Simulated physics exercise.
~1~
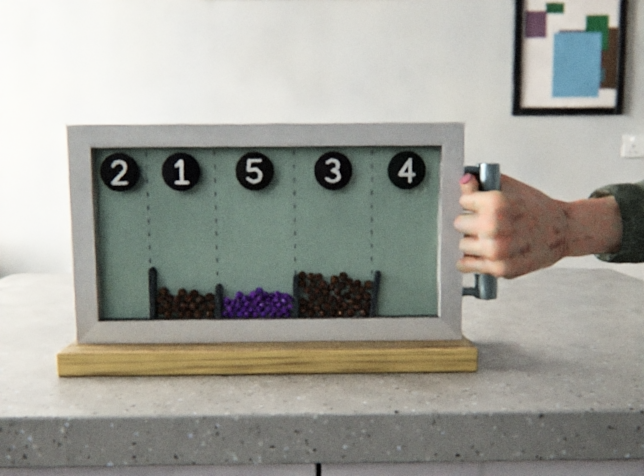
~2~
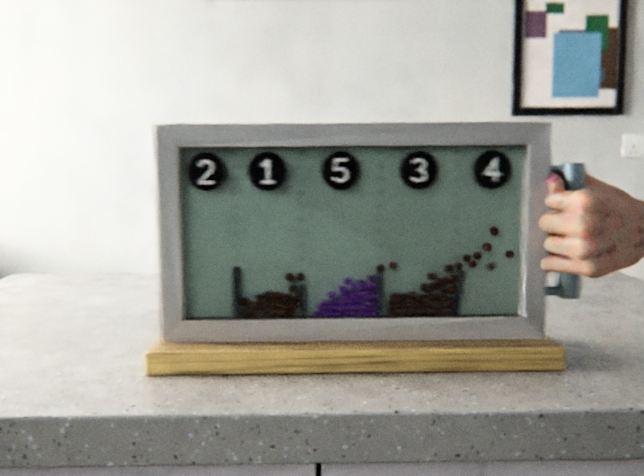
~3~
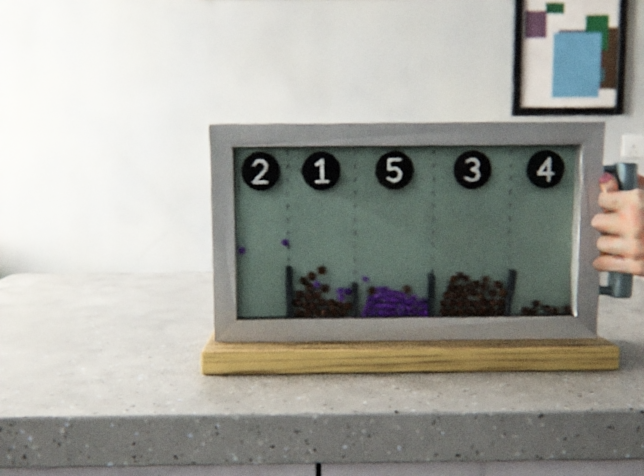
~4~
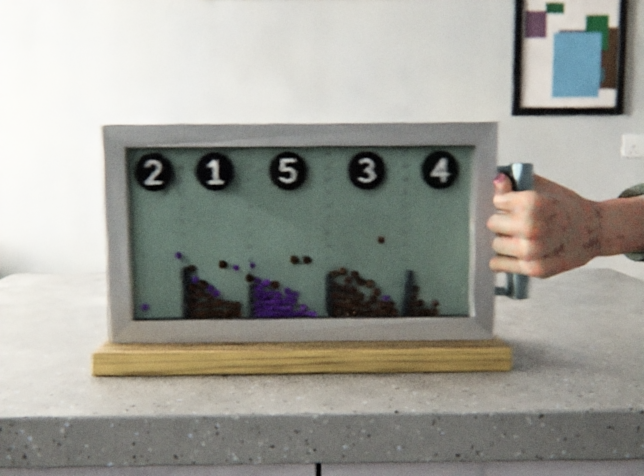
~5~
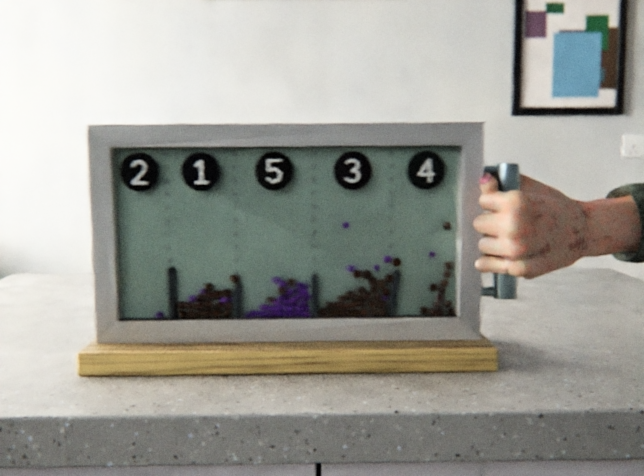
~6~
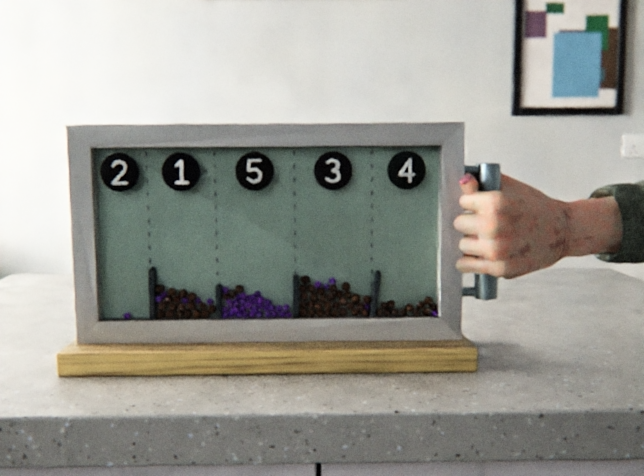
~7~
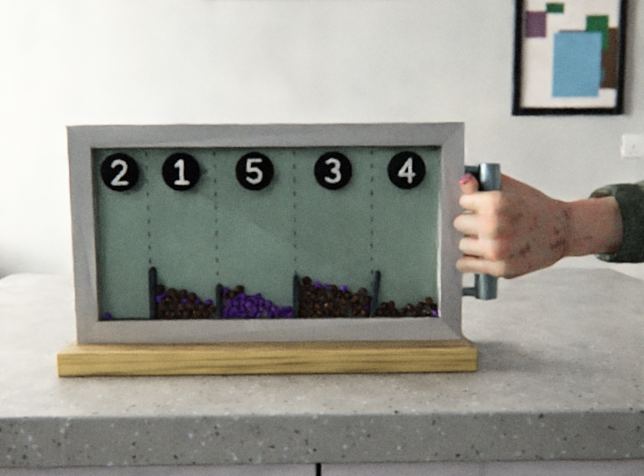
A hand shook a shallow framed case of dark and purple beads right and left on a countertop, making some hop over the low dividers, and it stopped where it began with a few beads scattered in the once-empty end strips.
